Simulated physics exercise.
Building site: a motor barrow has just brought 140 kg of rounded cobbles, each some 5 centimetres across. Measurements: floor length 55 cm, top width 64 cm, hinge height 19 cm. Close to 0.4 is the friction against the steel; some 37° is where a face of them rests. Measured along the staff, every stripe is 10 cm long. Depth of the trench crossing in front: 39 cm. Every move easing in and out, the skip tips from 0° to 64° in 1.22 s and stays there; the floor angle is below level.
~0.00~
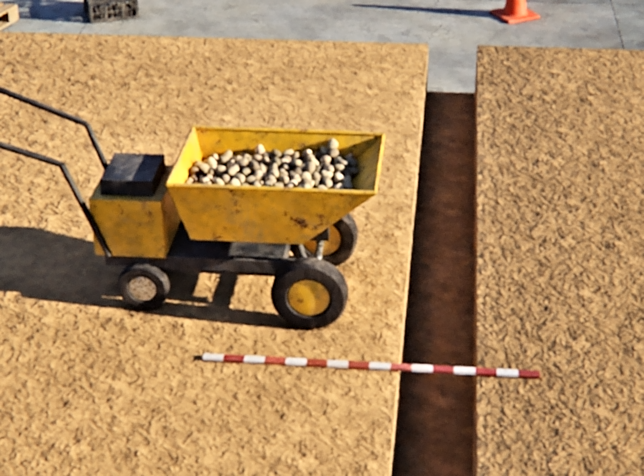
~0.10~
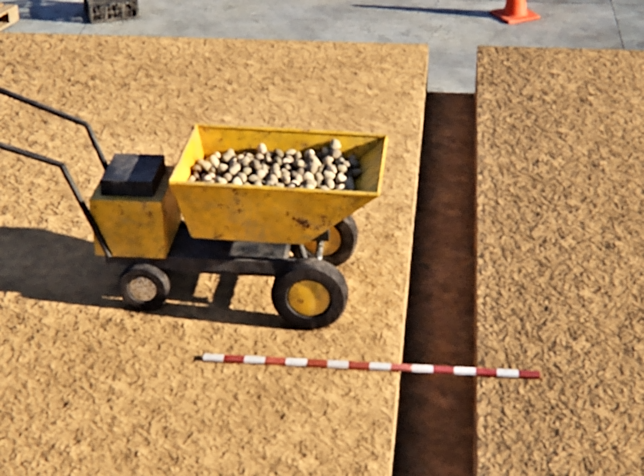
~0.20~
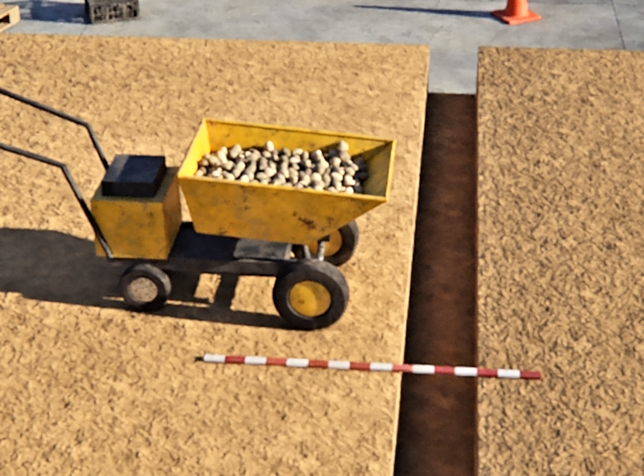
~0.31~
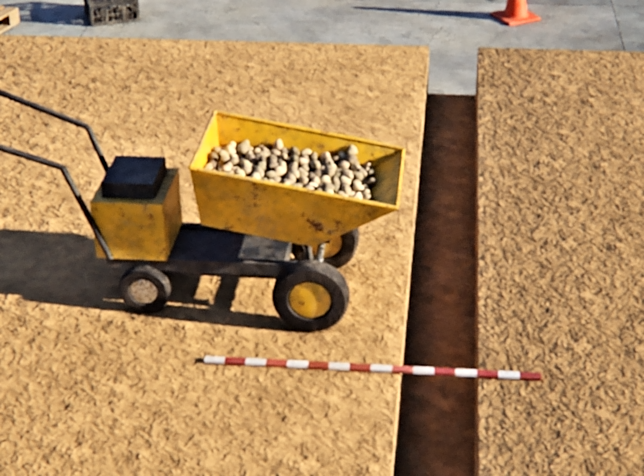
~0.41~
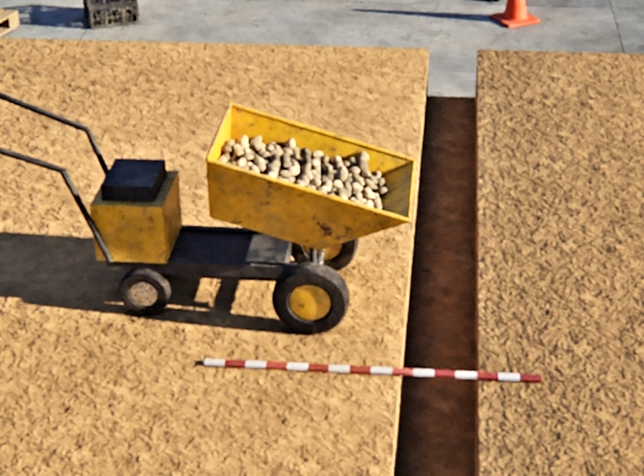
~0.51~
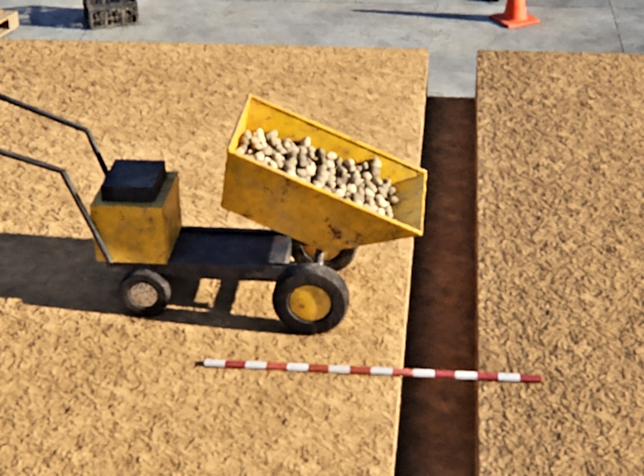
On a building site, a motor barrow's yellow skip of rounded cobbles tilts down rightward.
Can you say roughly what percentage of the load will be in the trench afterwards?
Roughly 51 per cent, I would say.
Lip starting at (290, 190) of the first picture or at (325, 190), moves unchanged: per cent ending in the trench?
First place roughly 80%, second roughly 100%.
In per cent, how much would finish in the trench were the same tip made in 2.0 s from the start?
Then some 55 per cent would.
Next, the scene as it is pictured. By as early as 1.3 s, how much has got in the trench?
Something like 10 in a hundred.
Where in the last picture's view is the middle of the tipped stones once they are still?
(472, 343).
After 0.9 s the floor is at 54°; 100 % in the skip; the foremost stones are at (435, 257).
After 1.3 s the floor is at 64°; 70 % in the skip, 11 % in the trench, 19 % past the trench; the foremost stones are at (529, 319).
After 1.7 s the floor is at 64°; 28 % in the skip, 25 % in the trench, 47 % past the trench; the foremost stones are at (627, 305).
After 3.6 s the floor is at 64°; 0 % in the skip, 51 % in the trench, 49 % past the trench; the foremost stones are past the picture's edge.
